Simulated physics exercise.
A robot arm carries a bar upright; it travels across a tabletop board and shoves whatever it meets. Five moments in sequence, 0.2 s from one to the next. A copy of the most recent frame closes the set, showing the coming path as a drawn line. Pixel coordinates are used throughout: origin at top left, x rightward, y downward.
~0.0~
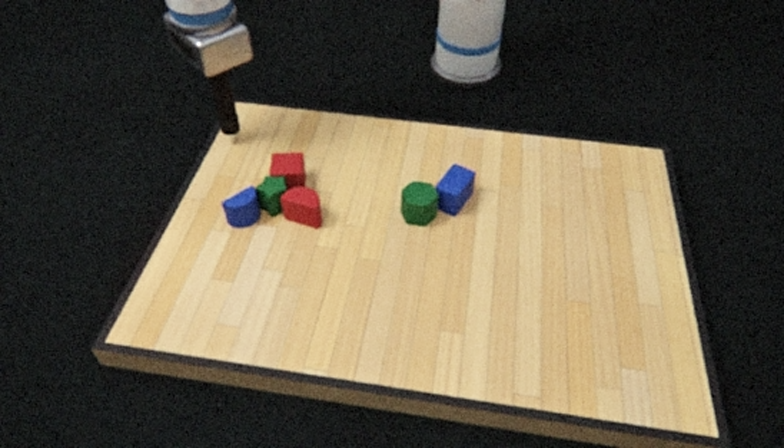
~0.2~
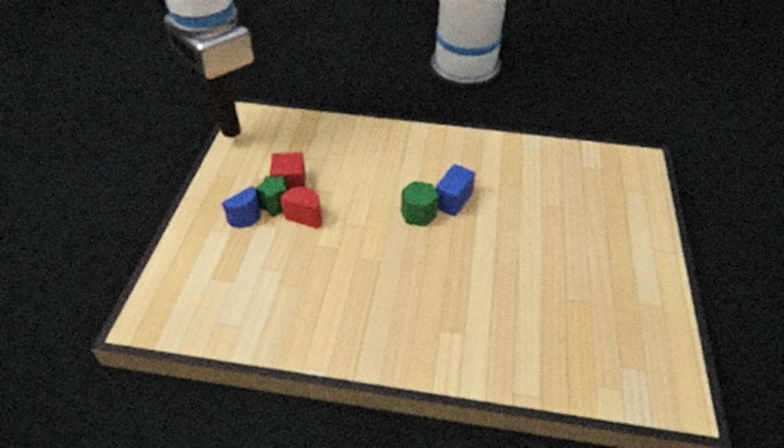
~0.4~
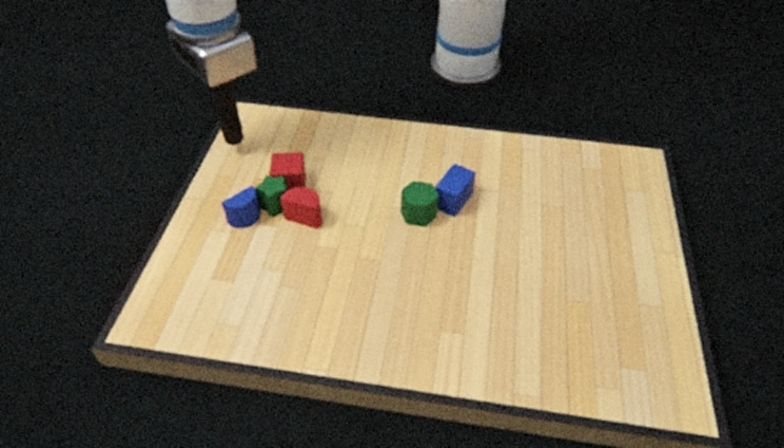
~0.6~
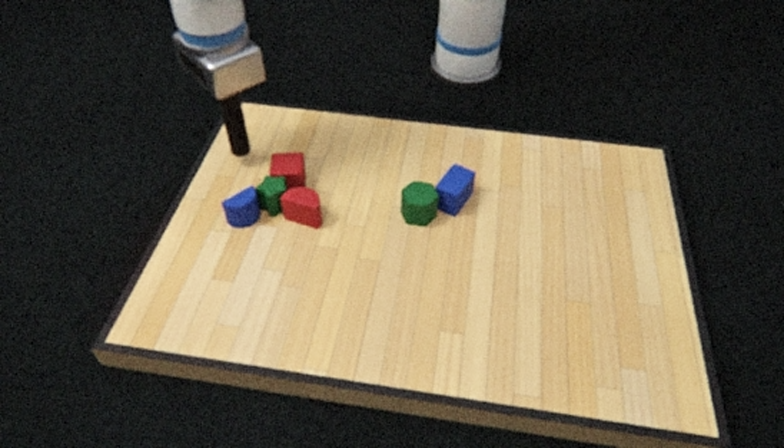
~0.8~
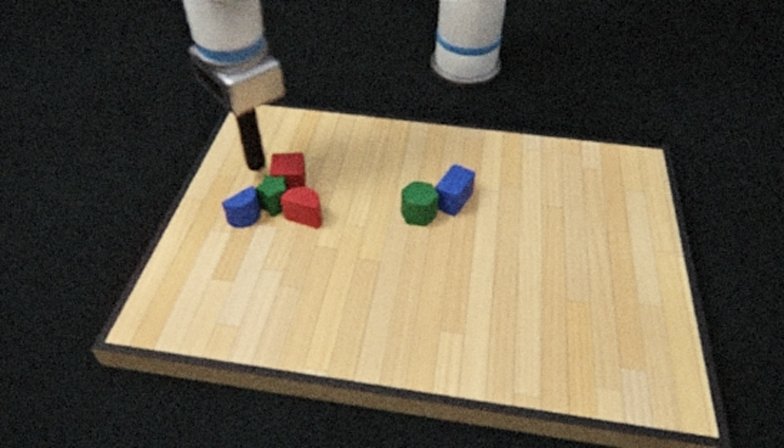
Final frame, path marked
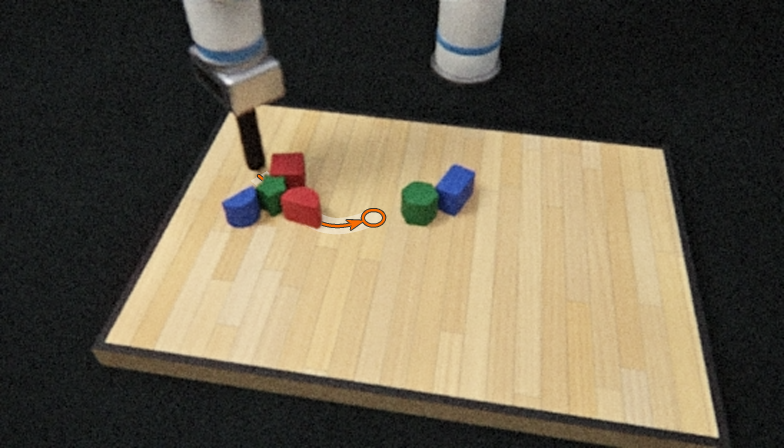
The clip opens on a wooden board holding a cluster of red, green and blue blocks at left and a green and blue pair near the middle. A robot arm's dark bar moves slightly down from the upper left corner, then shifts down and right beside the cluster, while every block stays still.
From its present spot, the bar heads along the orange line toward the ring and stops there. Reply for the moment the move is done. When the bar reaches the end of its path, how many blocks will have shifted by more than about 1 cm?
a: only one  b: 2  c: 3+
It's c.
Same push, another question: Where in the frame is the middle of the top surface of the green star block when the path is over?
Most likely (274, 197).
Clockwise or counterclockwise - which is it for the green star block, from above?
From overhead, clockwise.
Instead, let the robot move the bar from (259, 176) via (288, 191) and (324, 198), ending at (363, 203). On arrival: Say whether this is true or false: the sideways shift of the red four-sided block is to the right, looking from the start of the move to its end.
The claim does not hold.
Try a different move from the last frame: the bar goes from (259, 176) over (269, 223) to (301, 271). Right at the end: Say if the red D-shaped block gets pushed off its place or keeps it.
That one moves away.
Path on the board, from (259, 176) through (289, 200) and (324, 224) to (374, 218).
The first path, step by step. One third of the way, bar at (288, 191); green star block at (272, 193), turned 25° clockwise; red four-sided block at (307, 166), turned 30° anticlockwise; red D-shaped block at (304, 199), turned 20° anticlockwise.
Two thirds of the way, bar at (323, 214); green star block at (274, 197), turned 50° clockwise; red four-sided block at (309, 166), turned 40° anticlockwise; red D-shaped block at (323, 222).
At the end, bar at (373, 208); blue D-shaped block in place; green star block at (274, 197), turned 50° clockwise; red four-sided block at (309, 166), turned 40° anticlockwise; red D-shaped block at (324, 223).
